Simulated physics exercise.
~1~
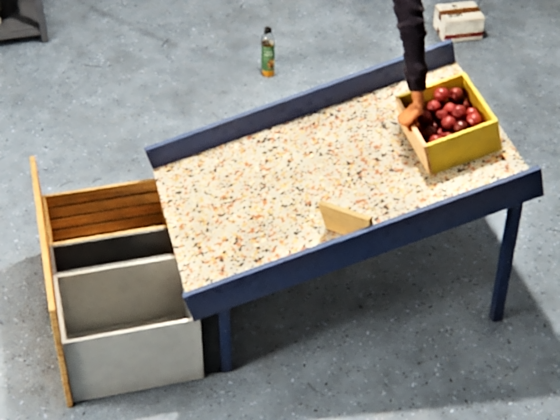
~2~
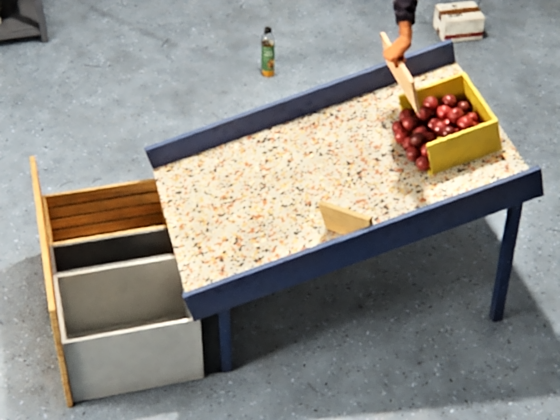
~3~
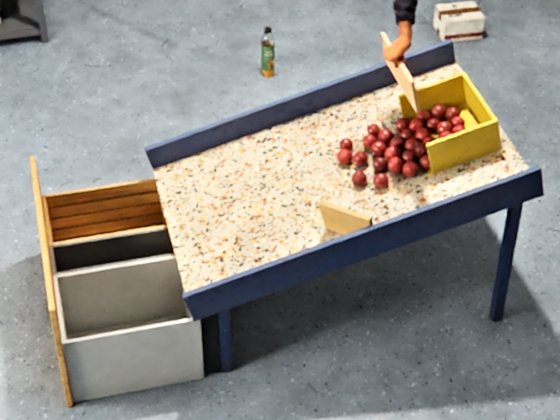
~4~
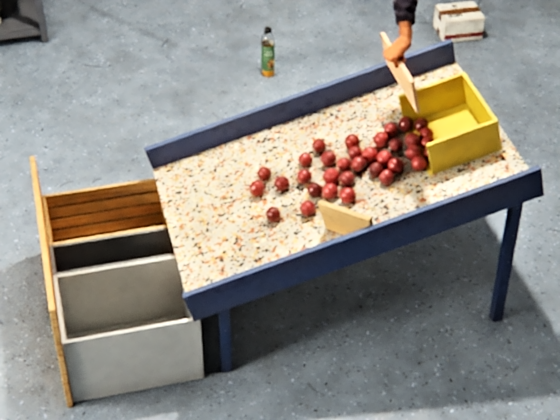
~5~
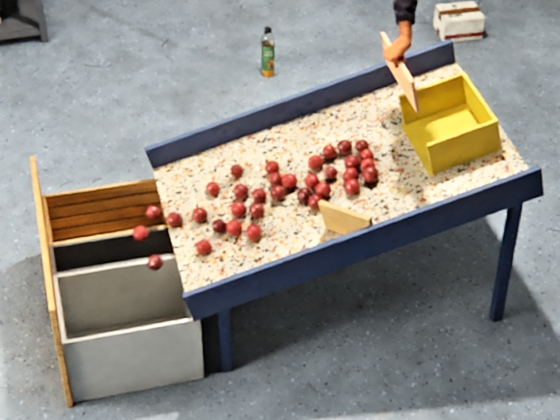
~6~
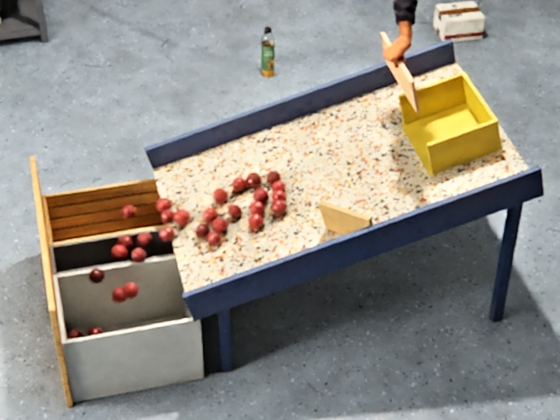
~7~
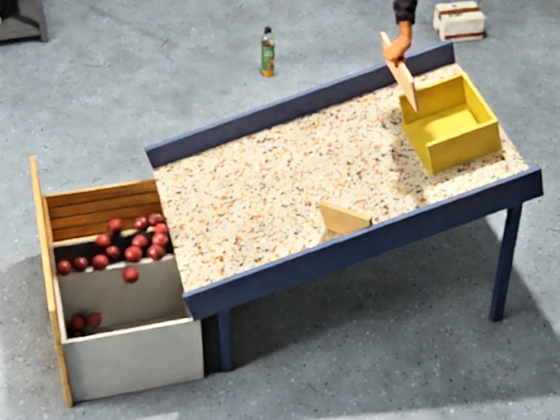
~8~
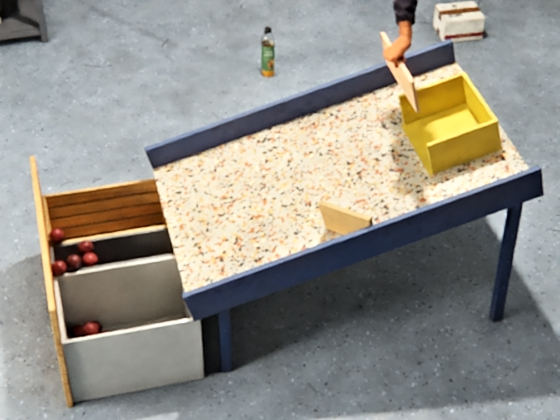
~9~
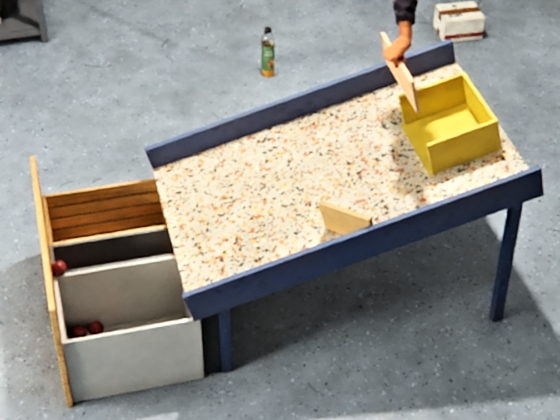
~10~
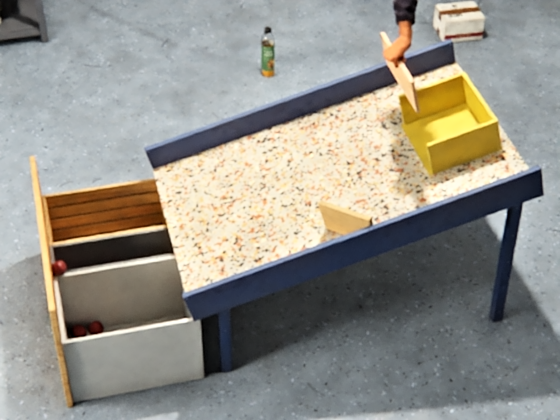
A hand lifting a gate from a yellow pen, red apples rolling left down a speckled sloping table and dropping into totes.
